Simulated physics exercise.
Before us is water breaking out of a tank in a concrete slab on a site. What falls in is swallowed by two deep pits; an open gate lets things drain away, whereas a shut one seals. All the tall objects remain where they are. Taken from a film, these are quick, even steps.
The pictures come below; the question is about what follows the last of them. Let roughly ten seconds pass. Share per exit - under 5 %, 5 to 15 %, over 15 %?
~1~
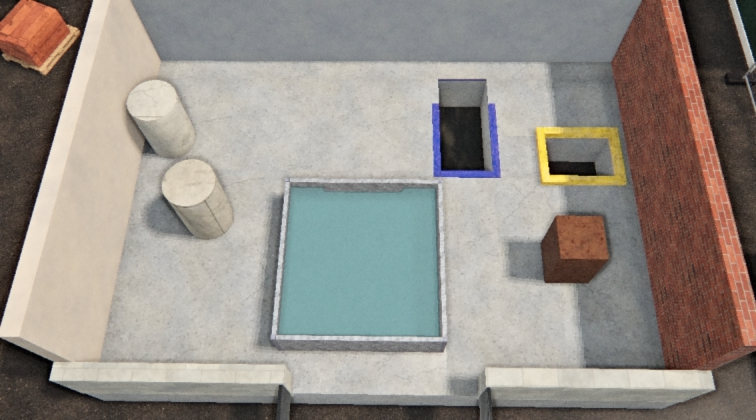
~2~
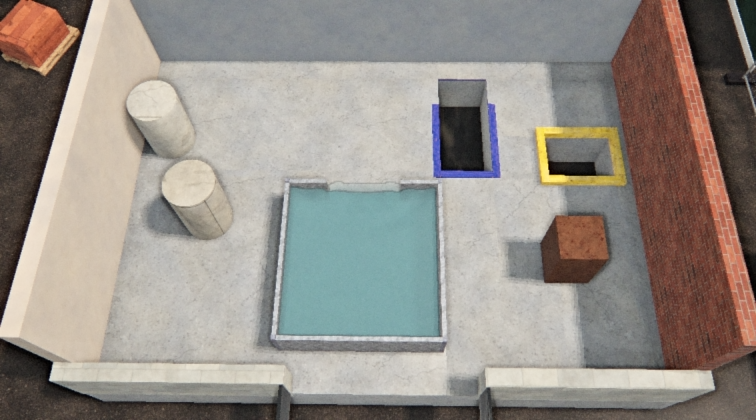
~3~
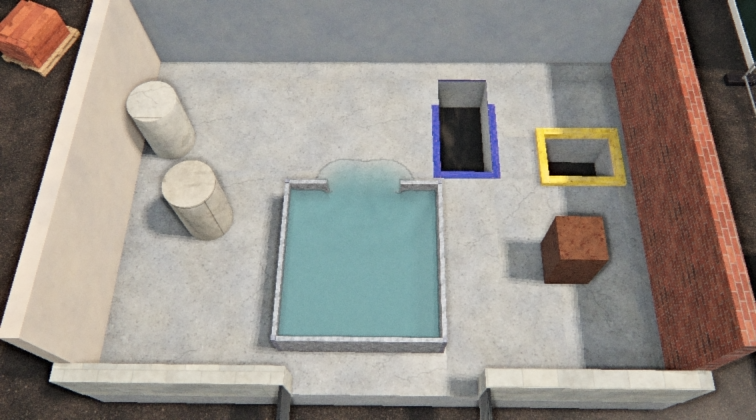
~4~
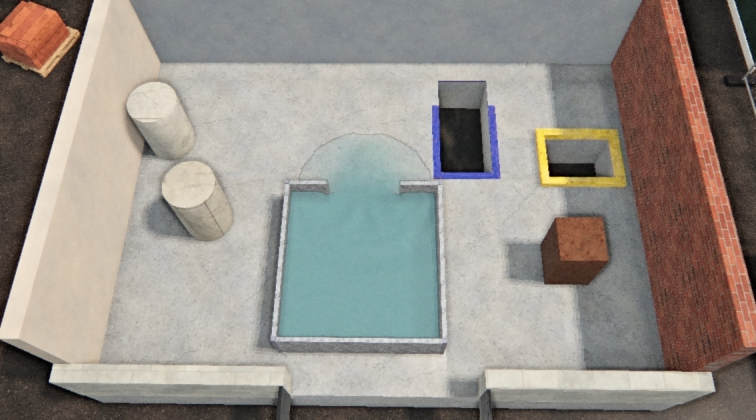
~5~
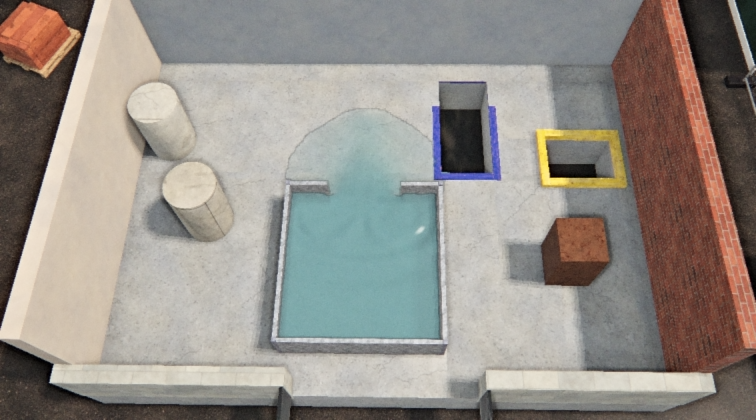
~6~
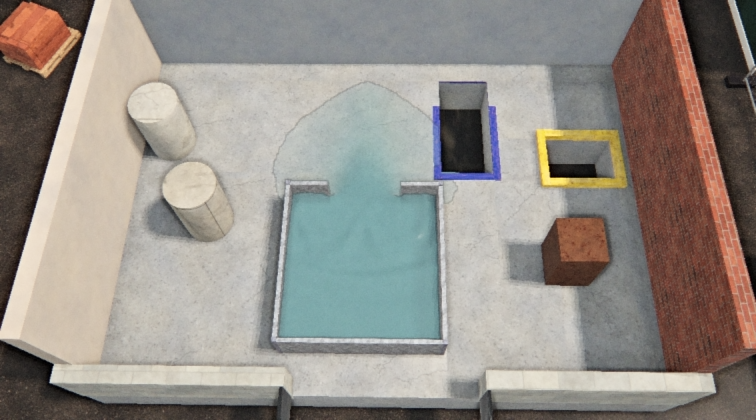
The gate will take below five per cent. The yellow pit will take below five per cent. The blue pit will take beyond fifteen per cent.
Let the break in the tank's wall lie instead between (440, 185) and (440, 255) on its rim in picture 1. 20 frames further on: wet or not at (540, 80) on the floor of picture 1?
Bottom line - sodden.
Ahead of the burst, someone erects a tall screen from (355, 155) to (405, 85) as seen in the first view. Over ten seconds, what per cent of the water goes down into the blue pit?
Blue: 40 %.
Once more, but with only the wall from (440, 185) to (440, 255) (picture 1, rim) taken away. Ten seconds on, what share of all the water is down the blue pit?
Approximate share, blue: 15 in a hundred.
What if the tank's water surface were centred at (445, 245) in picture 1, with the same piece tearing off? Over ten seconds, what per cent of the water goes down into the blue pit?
Blue: 50 %.
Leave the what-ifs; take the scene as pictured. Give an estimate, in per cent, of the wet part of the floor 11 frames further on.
Near 25 in a hundred.
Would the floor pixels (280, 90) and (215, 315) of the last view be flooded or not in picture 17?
Soaked, spared.
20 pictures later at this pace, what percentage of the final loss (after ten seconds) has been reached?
Around 35 percent.
A moment on, water covers 20 % of the floor; the gate 0 %, the yellow pit 0 %, the blue pit 1 %.
Next, water covers 25 % of the floor; the gate 0 %, the yellow pit 0 %, the blue pit 4 %.
Then, water covers 35 % of the floor; the gate 0 %, the yellow pit 0 %, the blue pit 10 %.
Later, water covers 50 % of the floor; the gate 0 %, the yellow pit 0 %, the blue pit 19 %.
In the end, water covers 70 % of the floor; the gate 0 %, the yellow pit 0 %, the blue pit 29 %.
